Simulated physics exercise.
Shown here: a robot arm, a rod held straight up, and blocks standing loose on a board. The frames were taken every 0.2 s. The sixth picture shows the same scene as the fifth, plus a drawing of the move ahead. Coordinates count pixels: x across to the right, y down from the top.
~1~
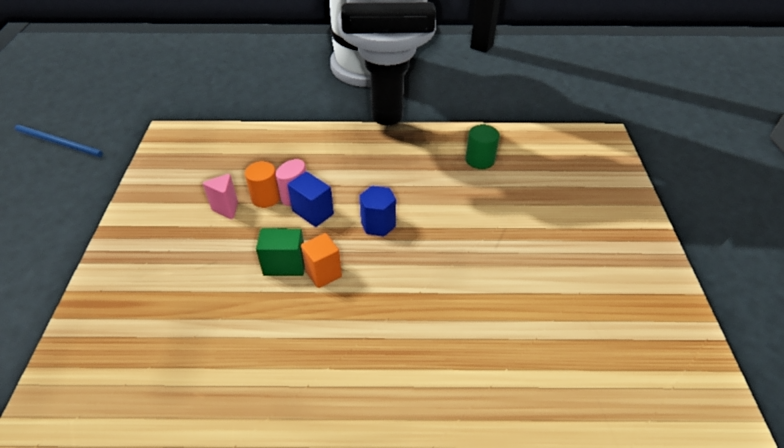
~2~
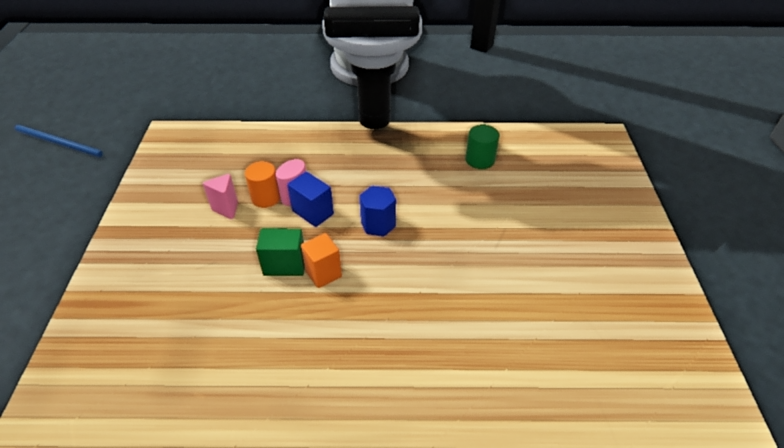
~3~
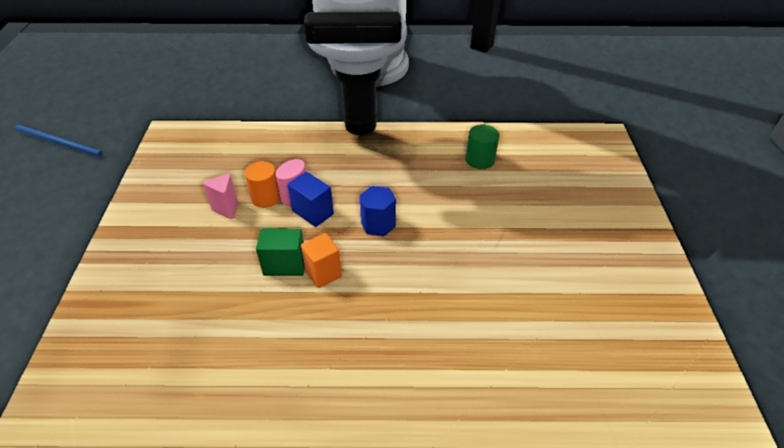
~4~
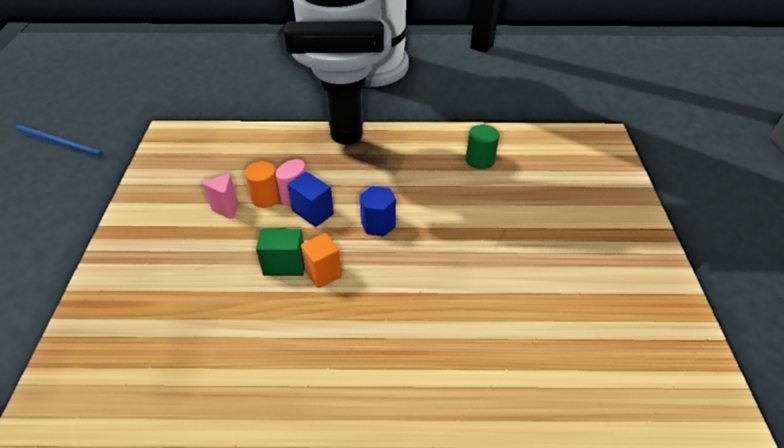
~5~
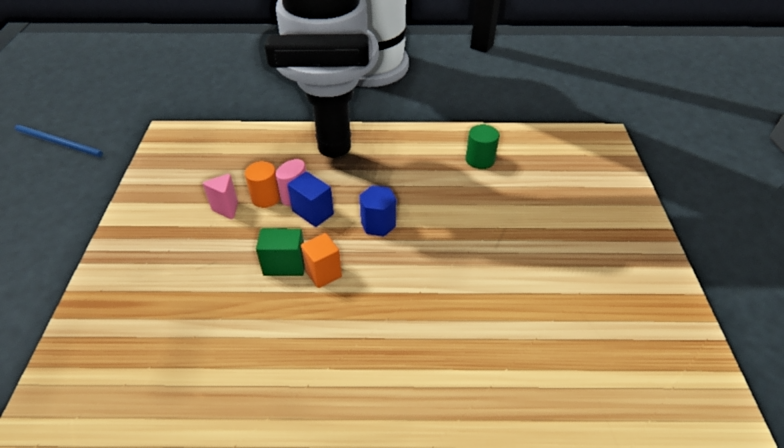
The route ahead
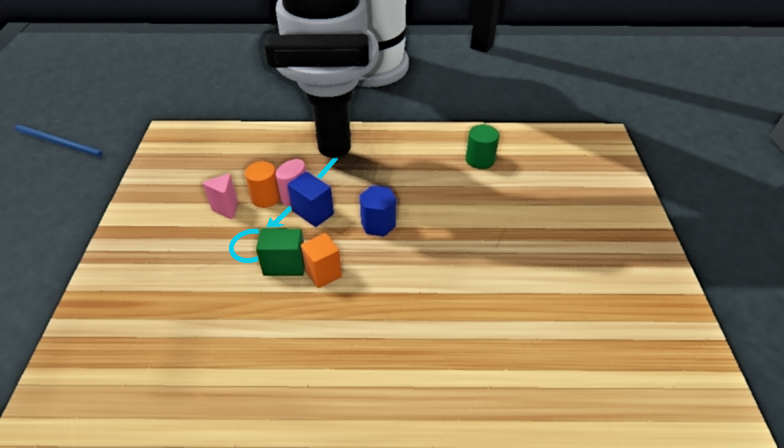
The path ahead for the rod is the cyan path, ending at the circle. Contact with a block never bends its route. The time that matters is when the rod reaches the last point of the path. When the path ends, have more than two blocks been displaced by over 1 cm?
In short: No.
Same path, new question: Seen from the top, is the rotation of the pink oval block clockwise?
Yes, it checks out.
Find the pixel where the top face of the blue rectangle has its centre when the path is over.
It ends at (303, 203).
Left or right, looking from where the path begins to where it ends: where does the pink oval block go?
The right.
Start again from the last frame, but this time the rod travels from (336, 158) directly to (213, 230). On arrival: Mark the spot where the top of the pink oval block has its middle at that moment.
Located at (255, 204).
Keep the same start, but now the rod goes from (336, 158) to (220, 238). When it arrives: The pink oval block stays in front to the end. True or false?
It is false.
Path on the board, from (336, 158) by way of (312, 185) and (284, 214) to (251, 246).
What follows on the original path. One third of the way, rod (310, 175); orange round block (255, 171); pink oval block (282, 176).
Two thirds of the way, rod (282, 204); orange round block (255, 172); pink oval block (244, 202), turned 35° clockwise; blue rectangle (304, 202), turned 80° anticlockwise.
At the end, rod (248, 235); orange round block (255, 172); green rectangle in place; pink oval block (209, 218), turned 115° clockwise; blue rectangle (303, 203), turned 95° anticlockwise.
